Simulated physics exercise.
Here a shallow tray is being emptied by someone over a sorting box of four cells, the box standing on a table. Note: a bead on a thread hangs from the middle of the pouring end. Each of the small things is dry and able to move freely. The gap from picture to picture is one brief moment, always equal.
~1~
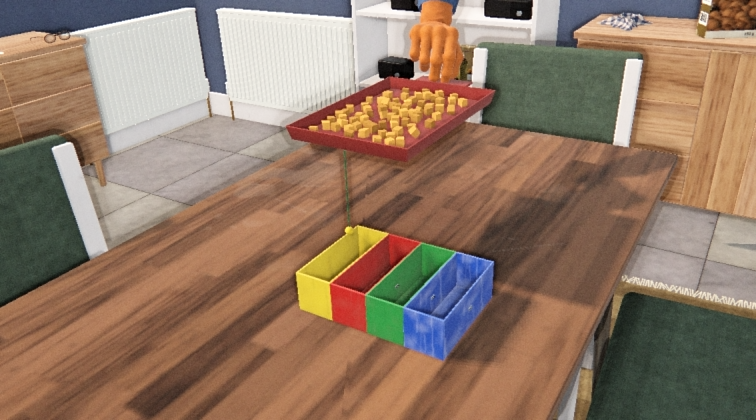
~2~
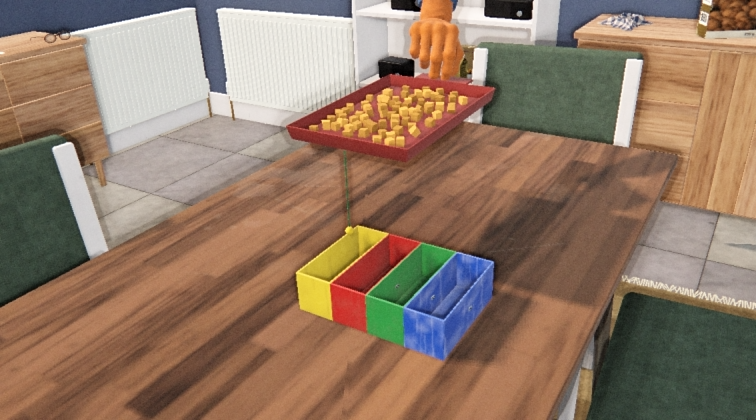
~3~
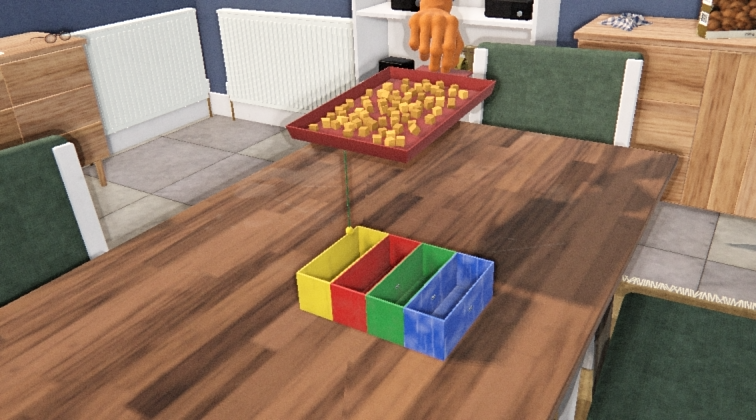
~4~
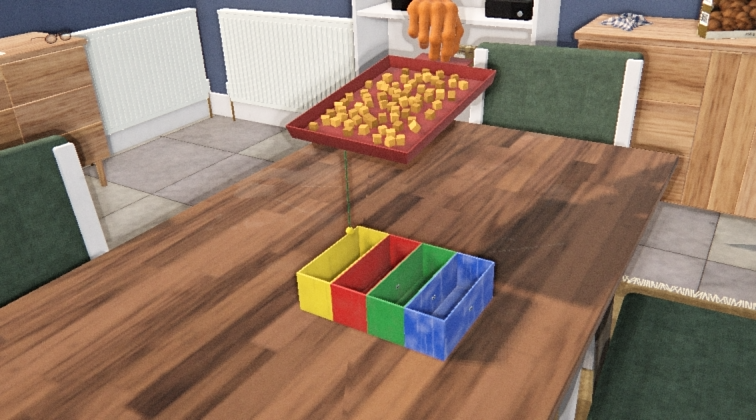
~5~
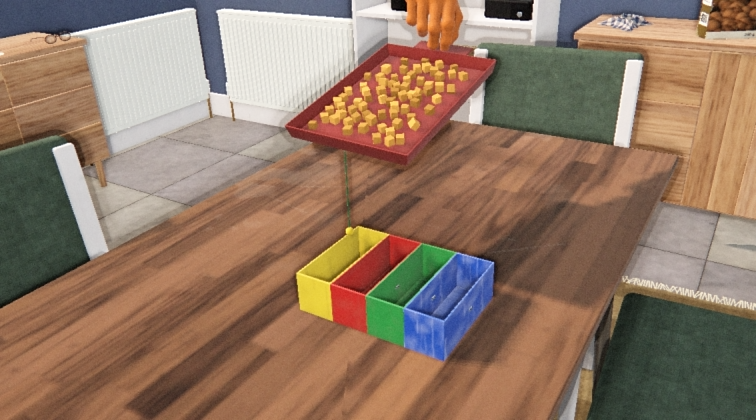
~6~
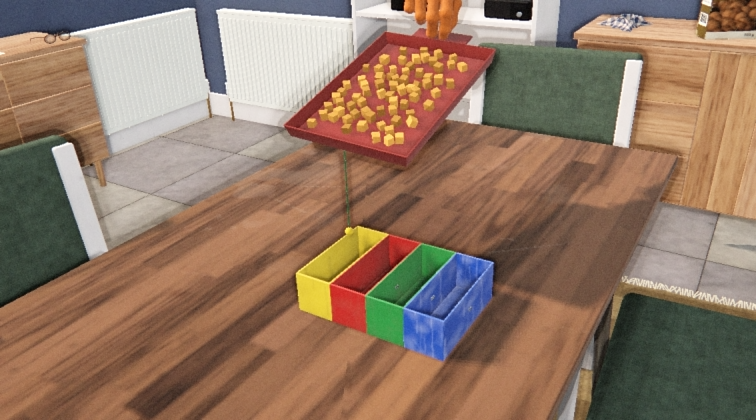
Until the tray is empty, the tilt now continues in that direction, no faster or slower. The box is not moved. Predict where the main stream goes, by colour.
I would say into the red one.
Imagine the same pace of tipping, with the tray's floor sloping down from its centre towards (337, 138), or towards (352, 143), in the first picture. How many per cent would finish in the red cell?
Near 0 % and 20 %.
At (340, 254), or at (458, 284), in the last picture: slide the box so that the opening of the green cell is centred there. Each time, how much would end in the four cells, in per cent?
70 per cent, then 50 per cent.
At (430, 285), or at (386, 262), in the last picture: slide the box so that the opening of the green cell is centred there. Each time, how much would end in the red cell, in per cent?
About 40 and 20 per cent.
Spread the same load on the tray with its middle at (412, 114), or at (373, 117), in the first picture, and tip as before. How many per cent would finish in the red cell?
First case: Close to 30 %; second case: Close to 30 %.
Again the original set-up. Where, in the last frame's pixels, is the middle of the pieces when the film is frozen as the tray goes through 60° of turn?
Close to (367, 131).
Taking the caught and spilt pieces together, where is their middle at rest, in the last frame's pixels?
Near pixel (363, 302).
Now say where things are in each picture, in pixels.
In the first picture, corners of the pouring end (291, 125) and (406, 147), level; middle of the load (396, 111), croutons; bead on its thread (349, 231); yellow cell (315, 293); red cell (349, 304); green cell (385, 317); blue cell (424, 330).
In the second picture, corners of the pouring end (291, 125) and (406, 147), level; middle of the load (396, 109).
In the third picture, corners of the pouring end (291, 125) and (406, 149), tipped barely, lowest at the right corner; middle of the load (396, 105).
In the fourth picture, corners of the pouring end (290, 125) and (406, 150), tipped a little, lowest at the right corner; middle of the load (396, 99).
In the fifth picture, corners of the pouring end (289, 124) and (406, 152), tipped a little, lowest at the right corner; middle of the load (395, 93).
In the sixth picture, corners of the pouring end (288, 124) and (405, 154), tipped clearly, lowest at the right corner; middle of the load (394, 86); yellow cell (314, 293); red cell (348, 305); green cell (385, 317); blue cell (424, 331).
Just after the last frame, tray tipped steeply; almost all on the tray; just a few in the green cell; about a tenth falling or outside the box.
A moment on, tray tipped right over; the larger part on the tray; about a tenth in the green cell; about a tenth in the red cell; just a few in the blue cell; just a few in the yellow cell; about a tenth falling or outside the box.
Further on, tray tipped past a quarter turn; roughly half in the red cell; roughly a quarter in the yellow cell; roughly a quarter in the green cell; just a few in the blue cell; about a tenth falling or outside the box.
When it is over, tray tipped past a quarter turn; roughly half in the red cell; roughly a quarter in the yellow cell; roughly a quarter in the green cell; just a few in the blue cell; about a tenth outside the box.
